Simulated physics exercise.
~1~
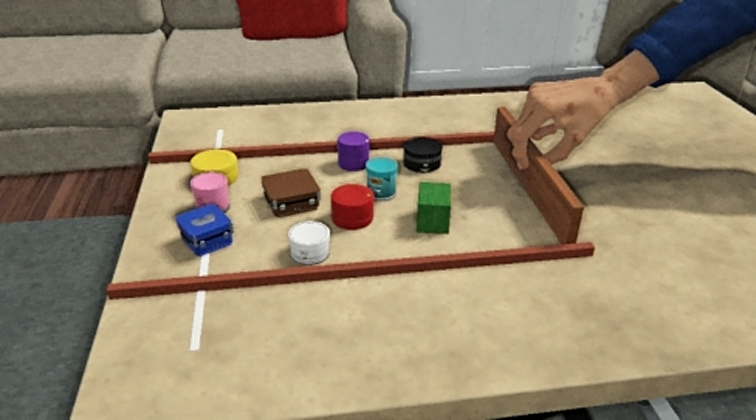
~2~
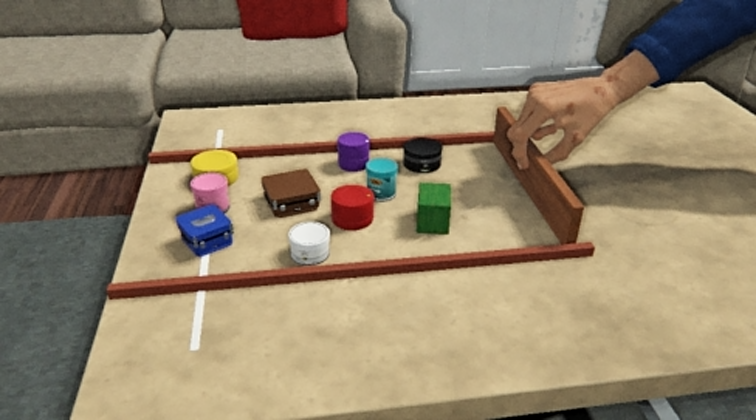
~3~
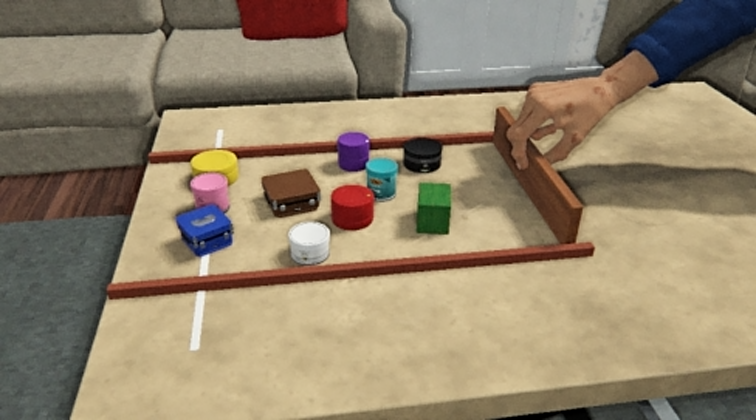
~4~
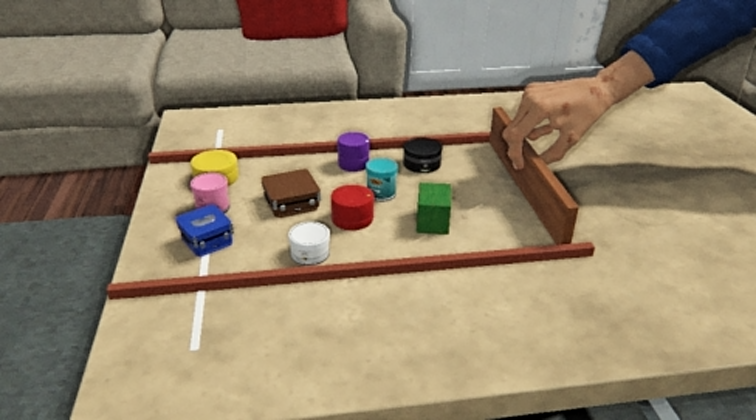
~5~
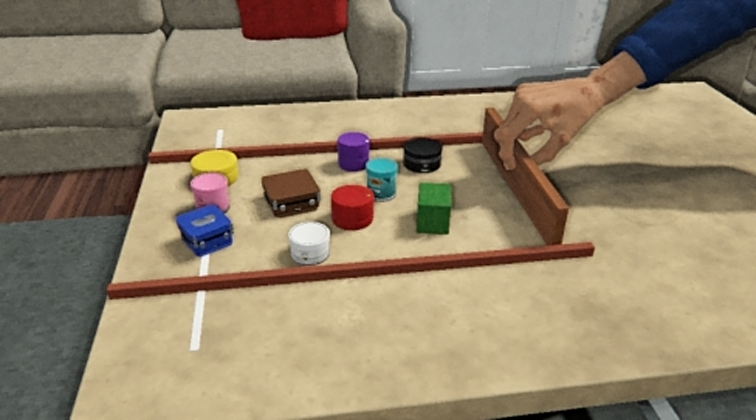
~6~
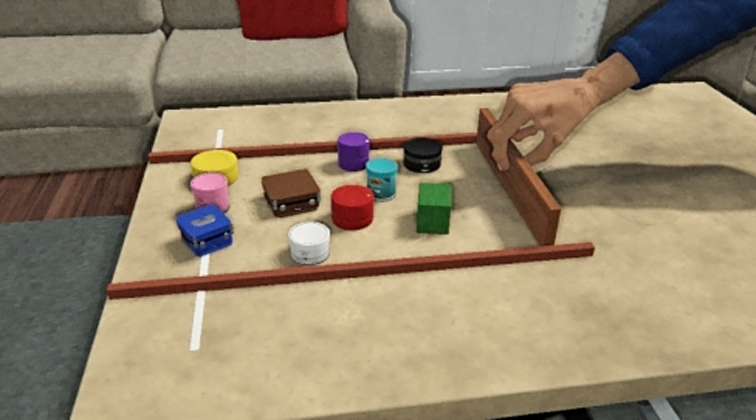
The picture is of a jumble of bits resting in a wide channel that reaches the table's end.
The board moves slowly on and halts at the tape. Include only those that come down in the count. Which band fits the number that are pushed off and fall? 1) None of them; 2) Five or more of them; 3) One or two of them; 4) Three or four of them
One or two of them.
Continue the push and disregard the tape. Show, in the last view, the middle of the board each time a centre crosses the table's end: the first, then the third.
At (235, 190) for the first, at (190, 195) for the third.
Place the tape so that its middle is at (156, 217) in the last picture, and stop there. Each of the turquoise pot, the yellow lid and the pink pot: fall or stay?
In order, the turquoise pot keeps its spot, then the yellow lid goes off the edge, then the pink pot goes off the edge.
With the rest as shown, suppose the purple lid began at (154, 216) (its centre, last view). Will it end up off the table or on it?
From that start, the object then does not stay.
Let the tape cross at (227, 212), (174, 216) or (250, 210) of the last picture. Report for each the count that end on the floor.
Per try in turn: 1, 5, 0.
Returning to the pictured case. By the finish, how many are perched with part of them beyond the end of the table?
The total here is 3.
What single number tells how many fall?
That makes a total of 1.
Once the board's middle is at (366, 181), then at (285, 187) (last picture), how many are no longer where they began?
Counts: 5, 9.
Soon after, none off yet; blue case at rest near (205, 232); yellow lid at rest near (215, 169); pink pot at rest near (211, 195).
At rest, the number that fall off is one or two; fallen, pink pot.
